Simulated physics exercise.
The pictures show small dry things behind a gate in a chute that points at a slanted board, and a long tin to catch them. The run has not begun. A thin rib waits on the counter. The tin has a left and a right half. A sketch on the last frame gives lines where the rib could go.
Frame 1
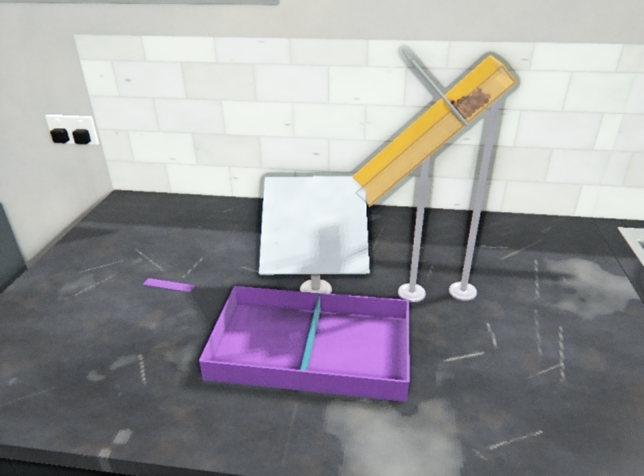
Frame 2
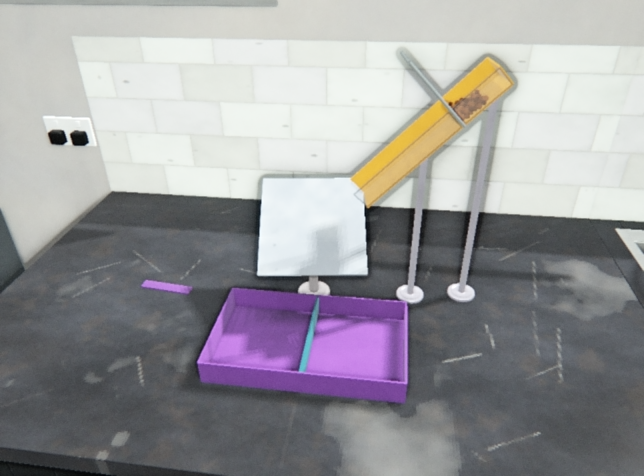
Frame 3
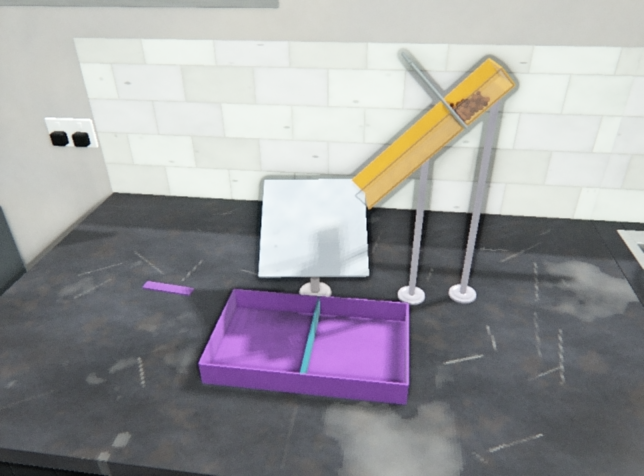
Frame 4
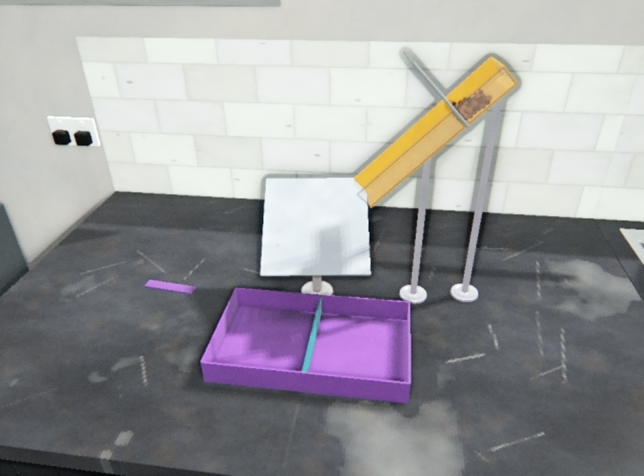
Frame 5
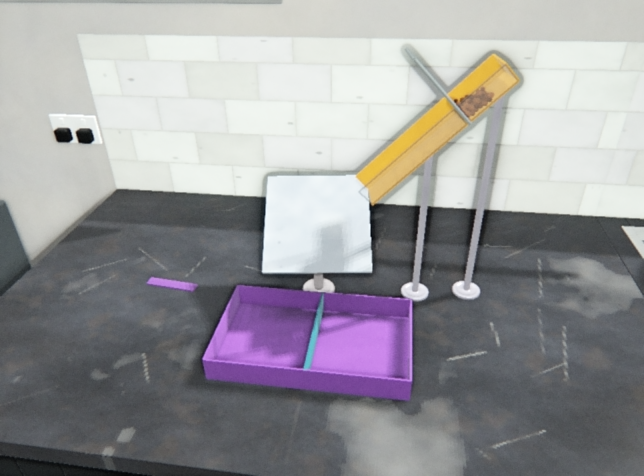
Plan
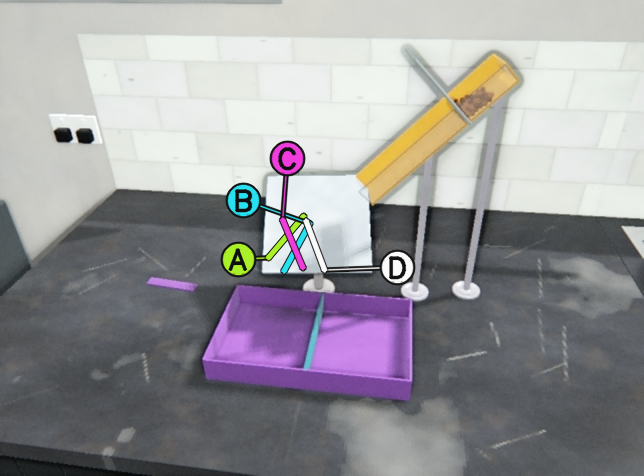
A purple tin with two halves sits still below a tilted board and yellow chute.
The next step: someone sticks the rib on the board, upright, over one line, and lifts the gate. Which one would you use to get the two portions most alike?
It is C.
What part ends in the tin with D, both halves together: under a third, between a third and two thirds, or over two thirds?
It is over two thirds.
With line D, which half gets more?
More lands on the right.
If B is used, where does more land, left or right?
Left.
On the marked copy, line A from (303, 216) to (268, 257); line B from (309, 223) to (283, 271); line C from (282, 219) to (302, 267); line D from (306, 220) to (324, 270).
Choosing A, of what is caught, almost all in the left half, about a tenth in the right.
Choosing B, of what is caught, almost all in the left half, about a tenth in the right.
Choosing C, of what is caught, roughly half in the left half, roughly half in the right.
Choosing D, of what is caught, just a few in the left half, almost all in the right.
